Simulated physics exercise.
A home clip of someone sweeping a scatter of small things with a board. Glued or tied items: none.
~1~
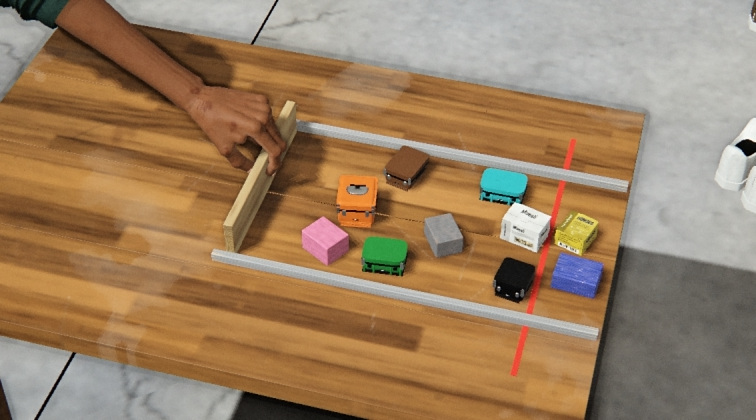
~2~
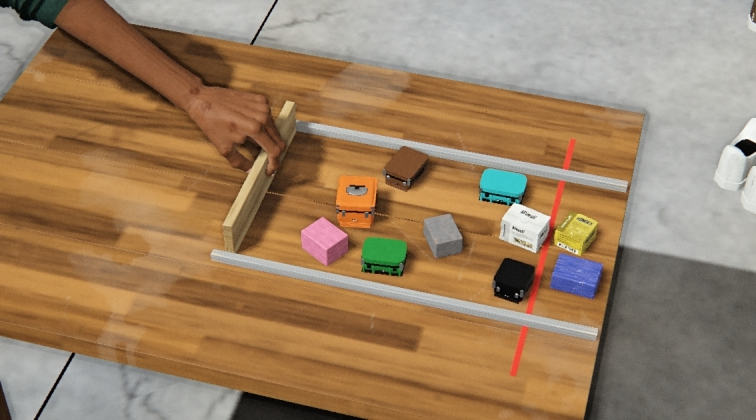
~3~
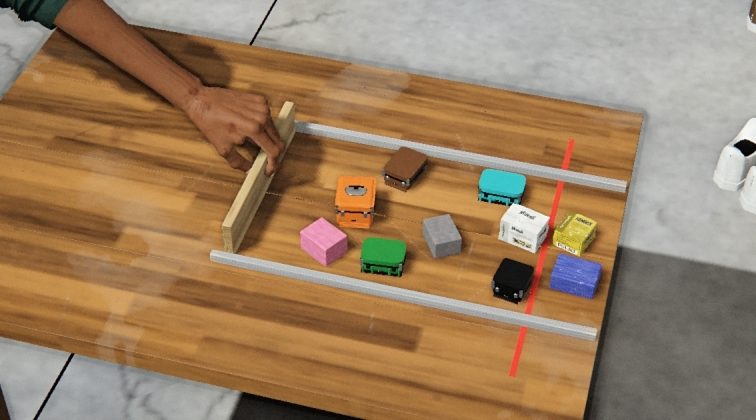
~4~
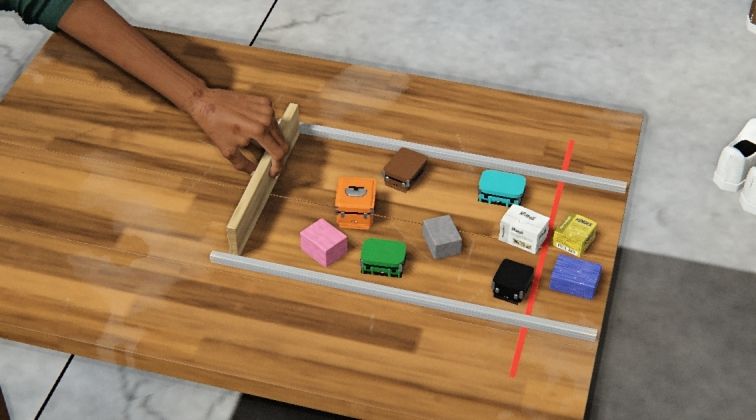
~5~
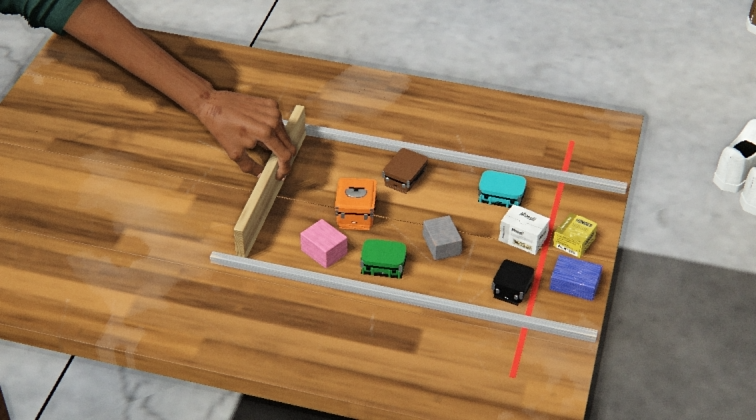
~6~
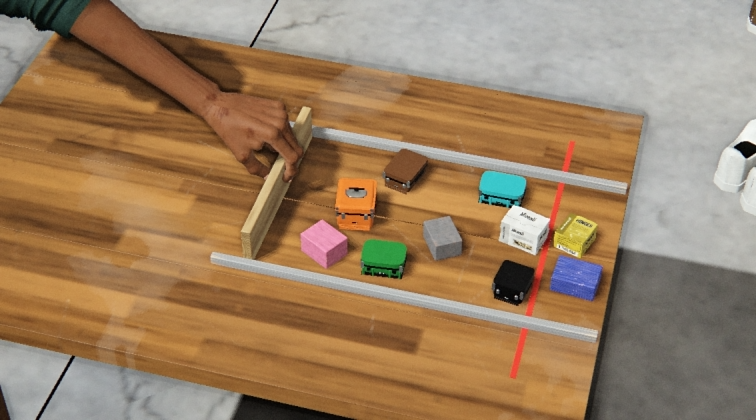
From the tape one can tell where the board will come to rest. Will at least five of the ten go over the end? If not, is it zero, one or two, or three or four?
The number of pieces cleared off the edge is going to be three or four exactly.
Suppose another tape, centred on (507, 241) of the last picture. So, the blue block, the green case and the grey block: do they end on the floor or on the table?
In short: Blue block gone, green case safe, grey block safe.
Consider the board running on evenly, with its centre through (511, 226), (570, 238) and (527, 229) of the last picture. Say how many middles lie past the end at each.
Going through the three places, I get 1, 7 and 3.
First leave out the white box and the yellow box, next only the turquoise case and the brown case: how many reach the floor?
First 2, second 3.
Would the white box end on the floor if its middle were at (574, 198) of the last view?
From that start, the object then does not stay.
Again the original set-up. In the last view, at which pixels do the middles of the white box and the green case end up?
About (607, 243), and the other about (593, 301).
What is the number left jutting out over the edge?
I count 3 overhanging.
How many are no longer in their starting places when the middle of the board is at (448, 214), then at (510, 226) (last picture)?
The count is 7 at the first point and 10 at the second.
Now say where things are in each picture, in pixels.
In the first picture, blue block (577, 275); yellow box (577, 233); black case (514, 281); board (262, 175); tape (546, 247).
In the second picture, yellow box (576, 233); orange case (357, 201).
In the third picture, black case (513, 282); brown case (405, 170).
In the fourth picture, blue block (576, 277); green case (383, 258).
In the fifth picture, yellow box (575, 235); turquoise case (502, 190).
In the sixth picture, blue block (576, 278); yellow box (576, 235); black case (513, 284); board (279, 181); tape (545, 249).
A little later, none off yet; blue block at rest near (576, 278); yellow box at rest near (576, 235); black case at rest near (513, 284).
Next, none off yet; blue block tilted well over near (621, 284); yellow box shifted about its own width near (604, 240); black case shifted well along near (589, 305).
When it is over, the number that fall off is three or four; down, black case, yellow box and blue block.
